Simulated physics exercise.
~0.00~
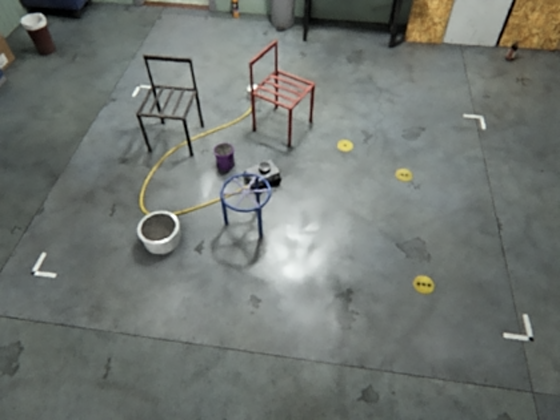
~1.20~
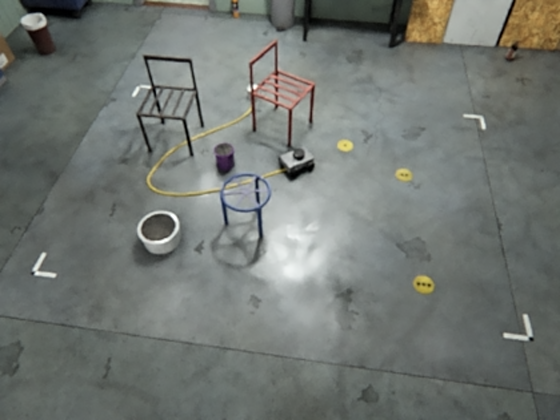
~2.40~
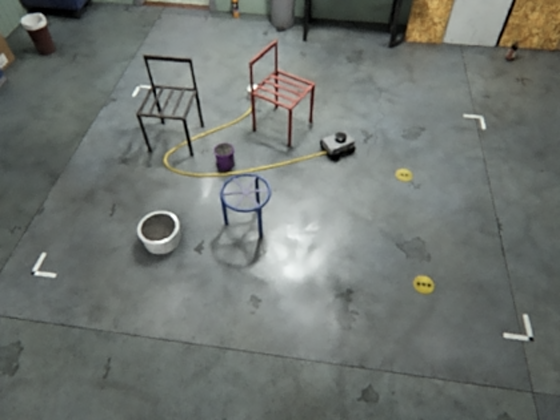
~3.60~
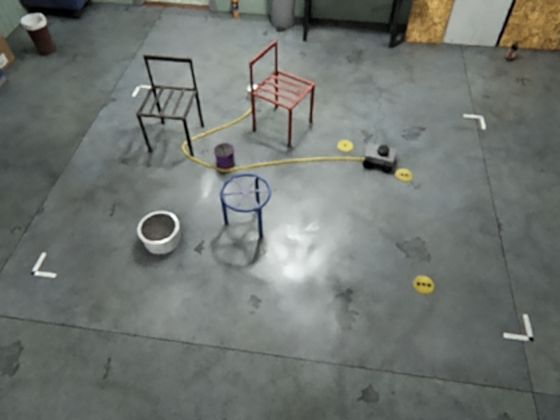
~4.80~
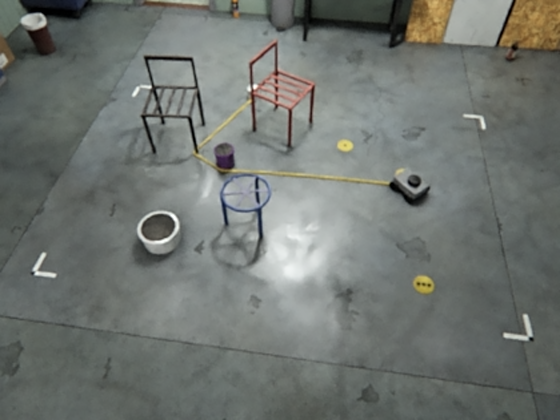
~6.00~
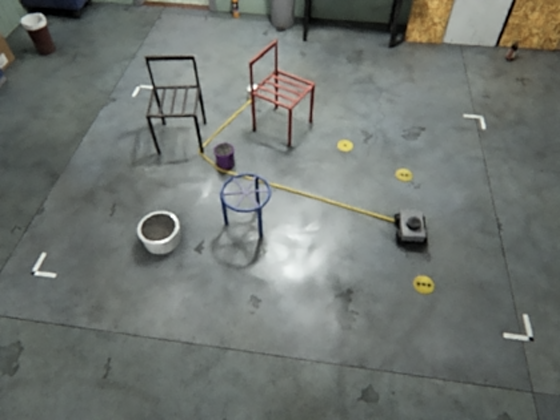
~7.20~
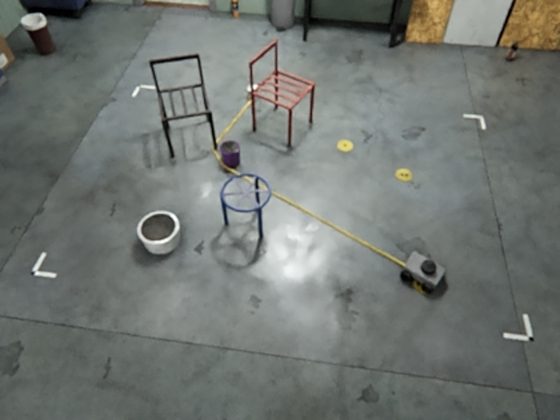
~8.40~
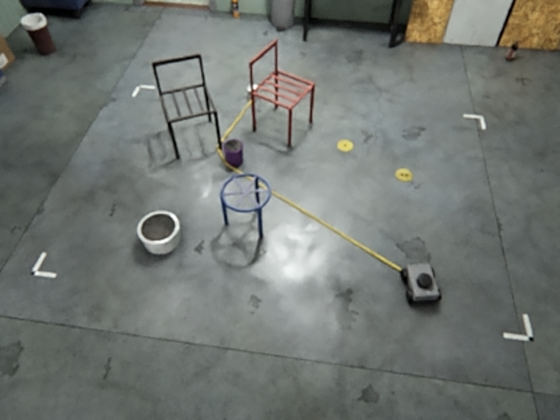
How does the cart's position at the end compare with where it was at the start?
At the start the cart is just behind the blue stool, near the middle of the floor. At the end it is well to the right and nearer to the viewer, at the nearest yellow mark.
